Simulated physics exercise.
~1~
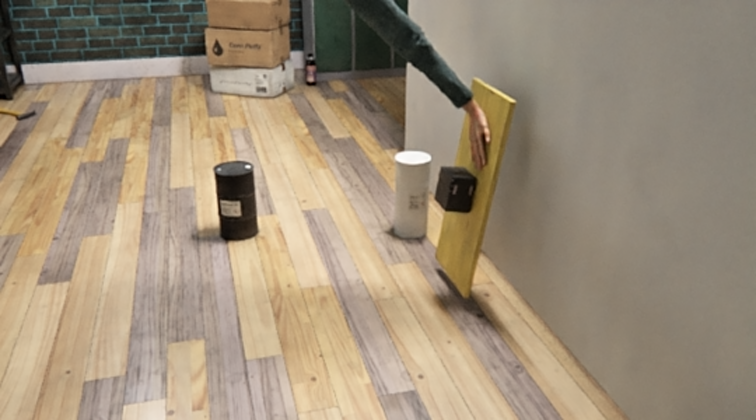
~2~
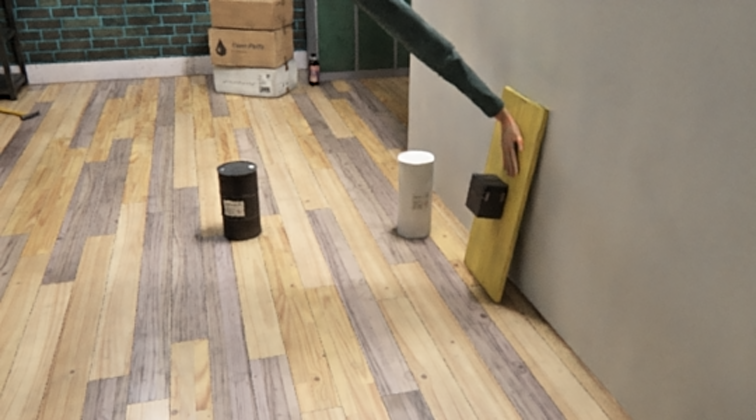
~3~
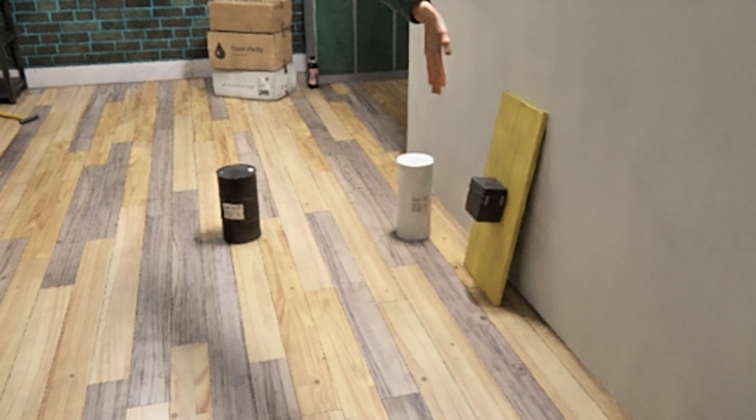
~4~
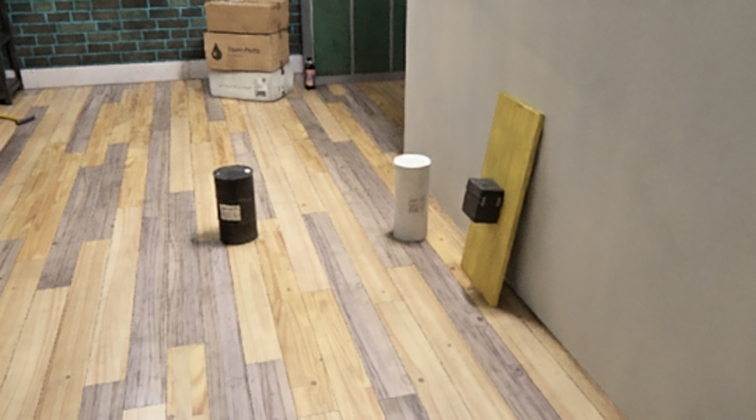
In this clip, a hand leans a yellow board with a black block attached against a gray wall, near a white canister and a black canister on a wooden floor, then lets go and withdraws, and the board stays propped in place.
